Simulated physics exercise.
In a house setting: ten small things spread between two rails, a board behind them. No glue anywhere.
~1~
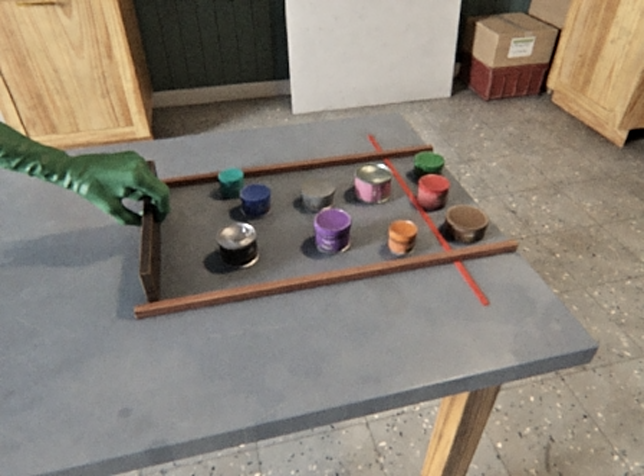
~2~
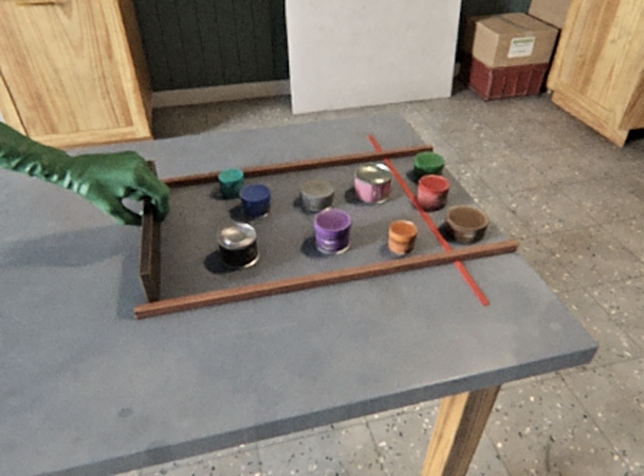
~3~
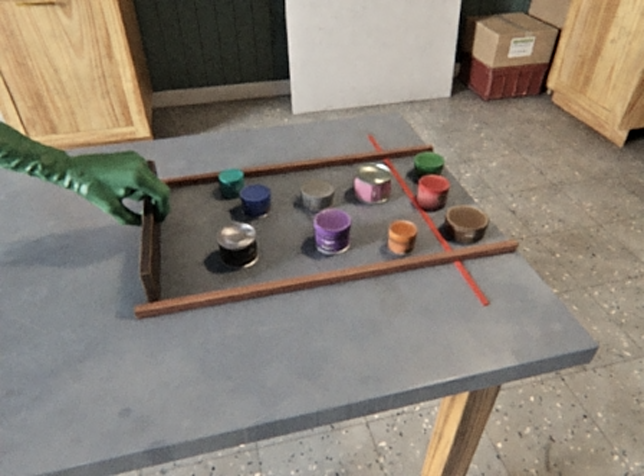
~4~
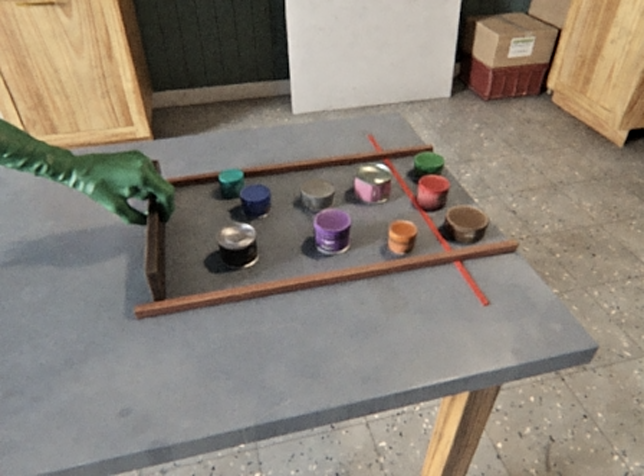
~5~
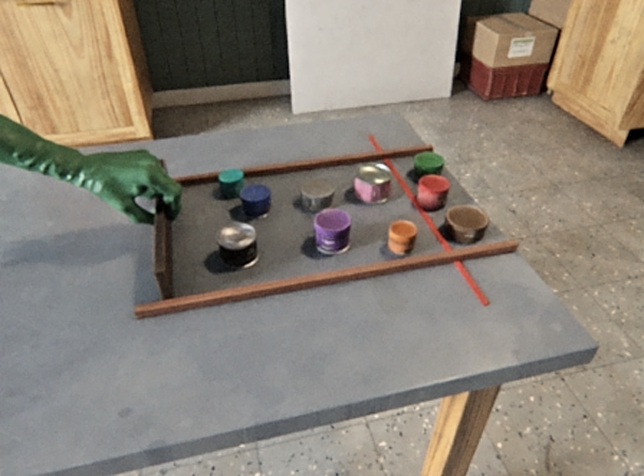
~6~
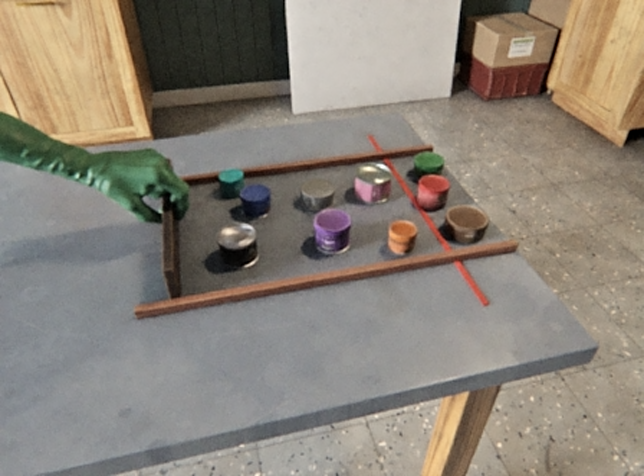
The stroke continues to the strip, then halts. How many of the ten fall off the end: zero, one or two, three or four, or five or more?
A drop or two.
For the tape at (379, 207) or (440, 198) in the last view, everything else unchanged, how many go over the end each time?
Down on the floor: 0 and 6.
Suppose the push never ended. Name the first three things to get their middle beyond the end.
The pink tin goes first, followed by the brown tub and then the red tub.
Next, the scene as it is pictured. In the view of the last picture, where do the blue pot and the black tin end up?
Taking them in turn, first comes (420, 179), then (448, 211).
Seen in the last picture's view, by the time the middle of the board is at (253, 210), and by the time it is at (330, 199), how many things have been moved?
I make it 3 at the first spot and 7 at the other.
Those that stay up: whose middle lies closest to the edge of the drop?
That'd be the red tub, foremost of the lot.
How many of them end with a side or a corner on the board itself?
Contact count: 4.
Early on, none off yet; green tin at rest near (428, 167); brown tub at rest near (466, 224); red tub at rest near (433, 193).
Finally, the number that fall off is one or two; lost, pink tin and brown tub.
